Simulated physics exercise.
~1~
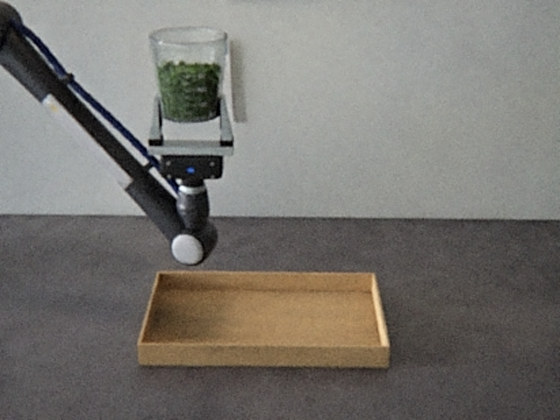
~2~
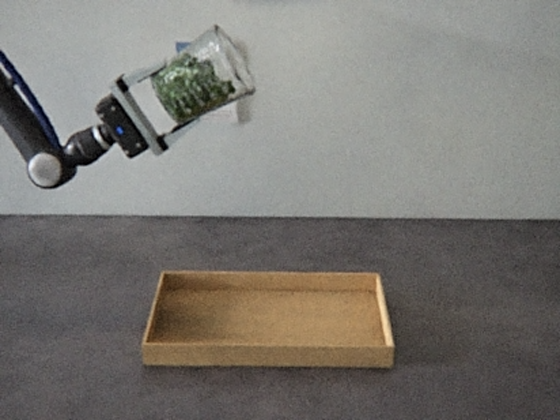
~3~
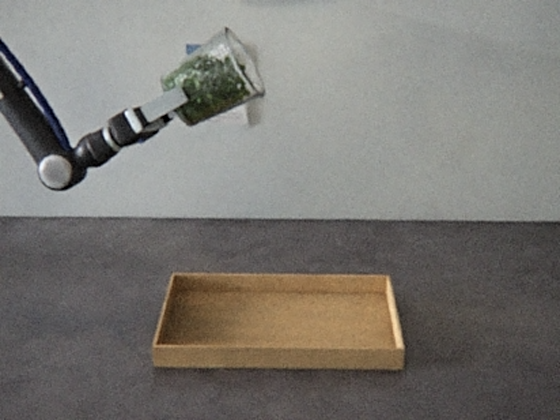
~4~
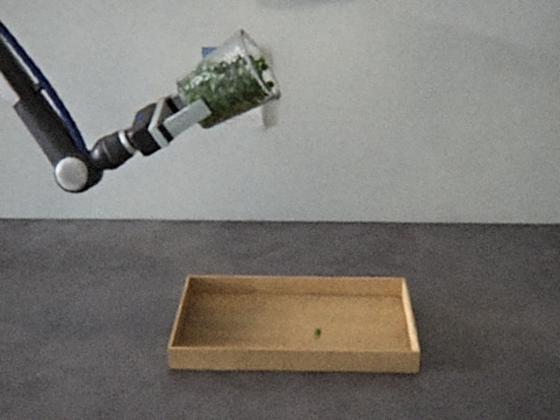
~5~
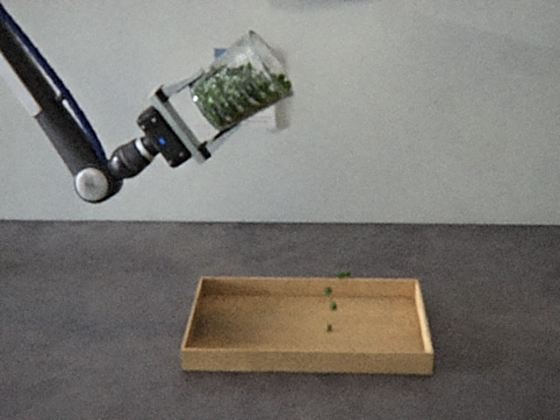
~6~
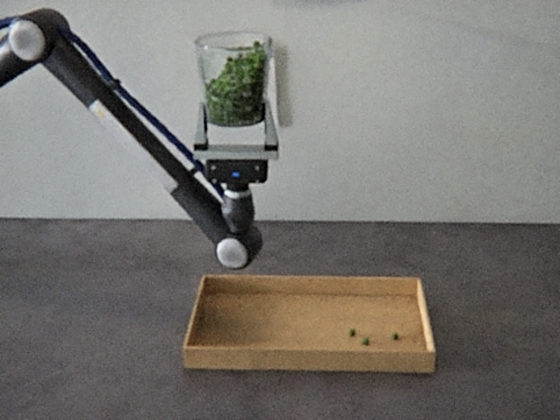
A robot arm holds a clear tumbler partly filled with small green beads upright above a shallow, empty wooden tray on a dark table. The arm swings the tumbler up and tips it to the right, so the beads slide toward its rim. It keeps the tumbler leaning while the gripper turns around it, and a first bead drops into the tray. A few more beads tumble out as the glass stays tilted. Finally the arm brings the tumbler back upright, still holding nearly all its beads, with just a few scattered toward the right side of the tray.
